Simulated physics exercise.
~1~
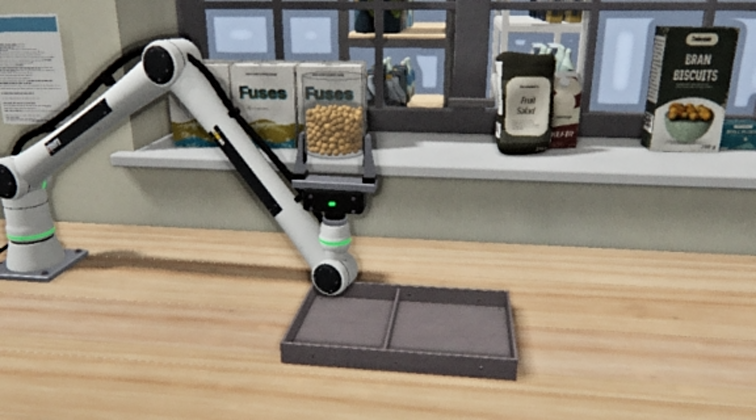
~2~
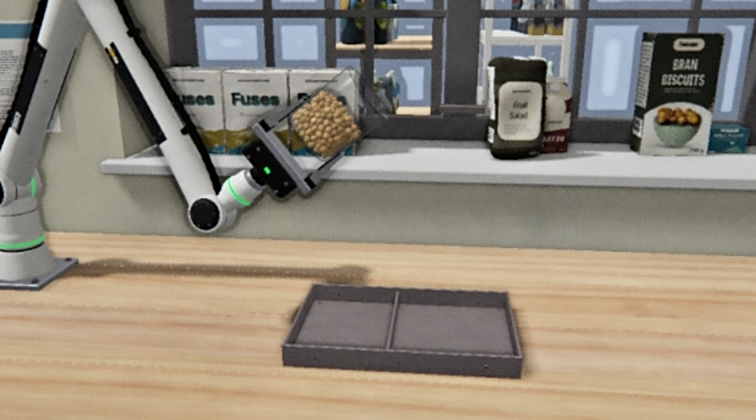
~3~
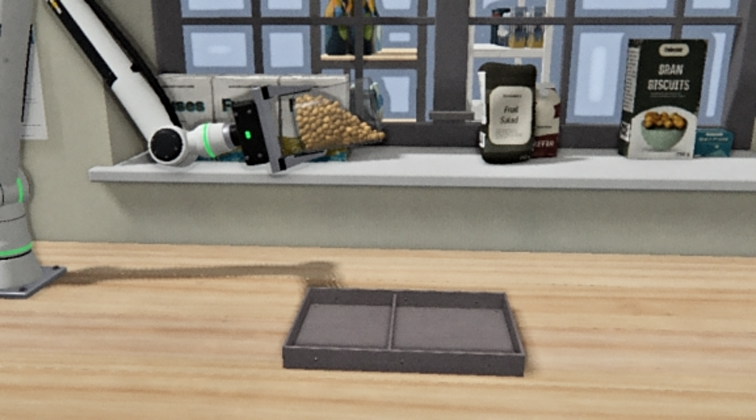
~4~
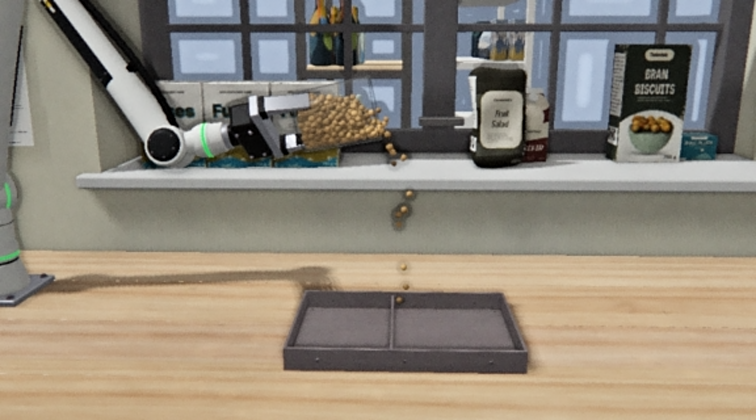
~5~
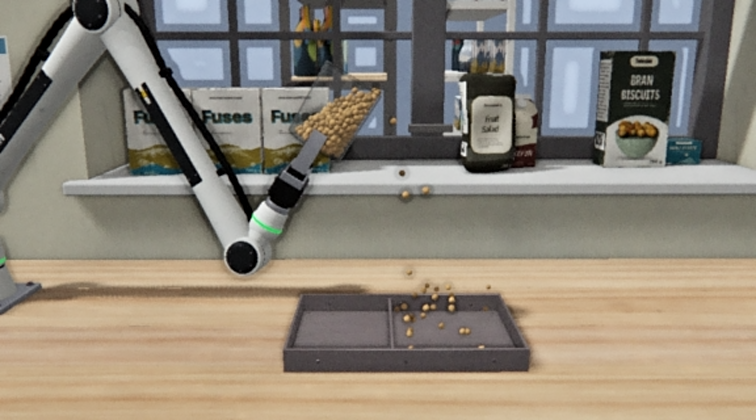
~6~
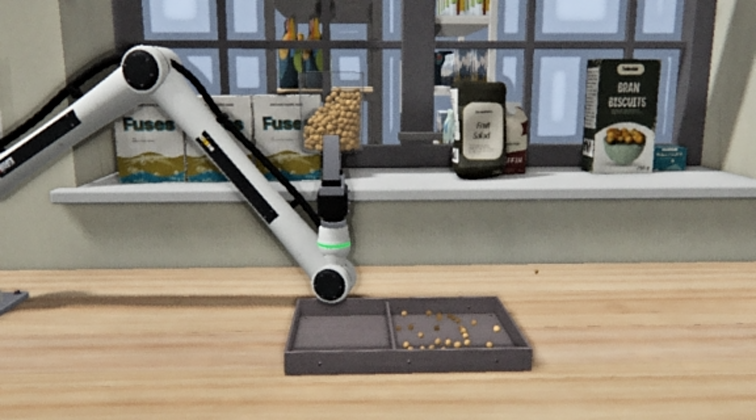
On a wooden counter by a window ledge lined with food packages, a robot arm tipped a clear cup of chickpeas onto its side, spilling some into the right half of a divided tray, then turned it upright, still mostly full.
